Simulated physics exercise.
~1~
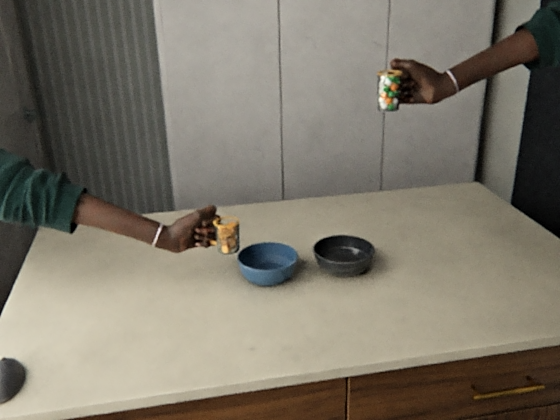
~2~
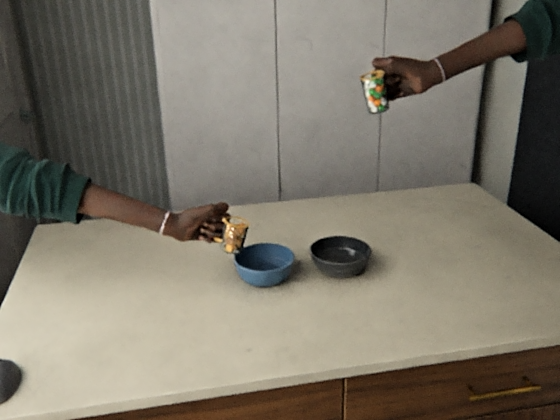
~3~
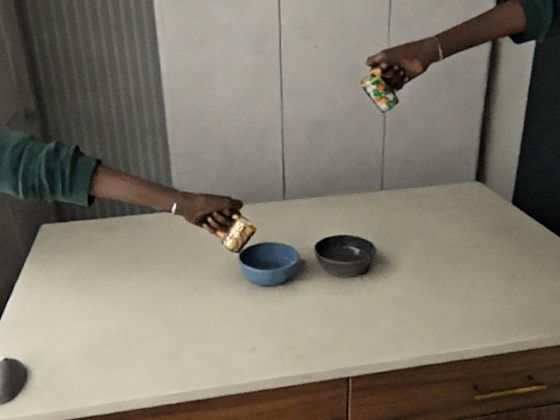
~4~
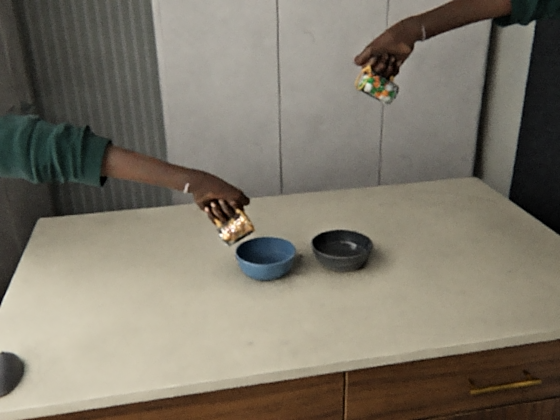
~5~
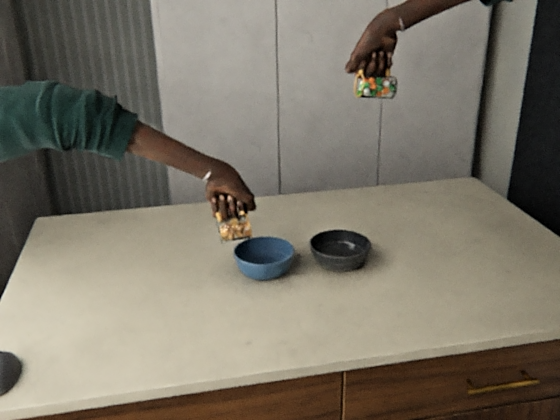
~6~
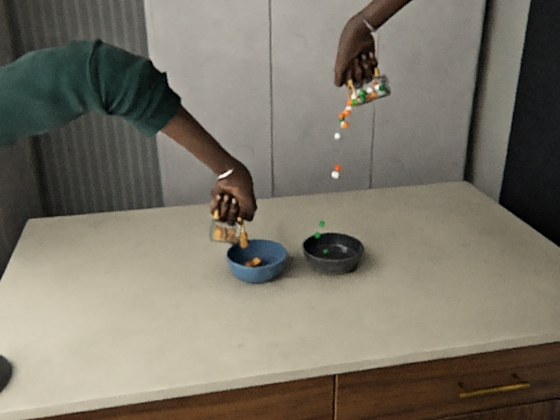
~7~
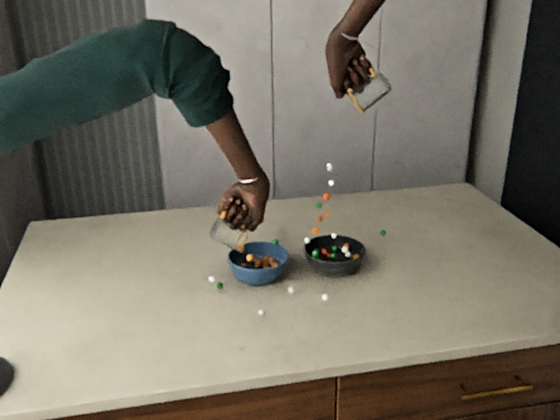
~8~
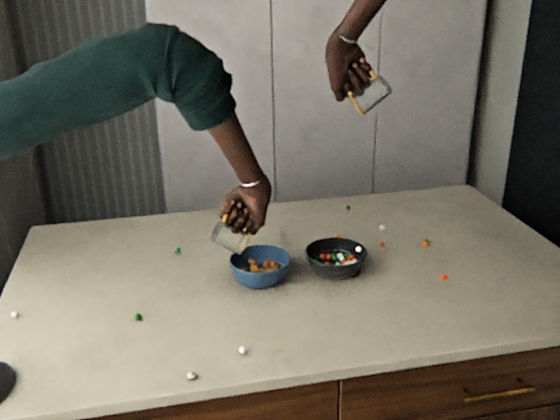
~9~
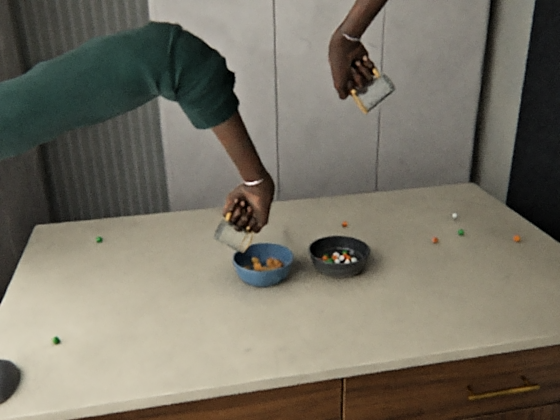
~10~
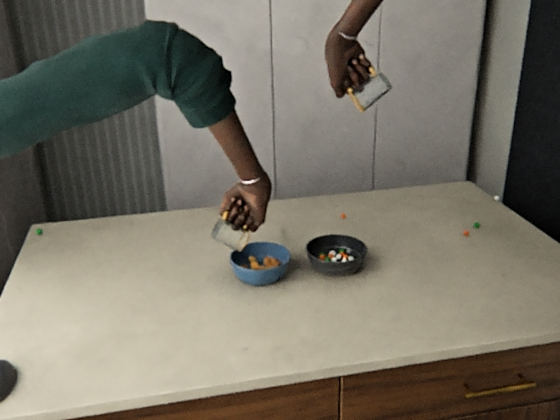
The clip opens on a pale countertop with a blue bowl and a dark gray bowl side by side, while two hands in green sleeves hold small cups of colorful pieces, the left one low and the right one much higher. Both hands gradually tip their cups sideways. Orange pieces slide from the left cup into the blue bowl, as mixed orange, white and green ones fall from the right. Many land in the gray bowl, but others bounce out and scatter across the counter. Finally both cups are upturned and empty, the blue bowl holds its orange pieces, the gray bowl holds most of the mix, and only a few strays remain visible near the counter's edges.
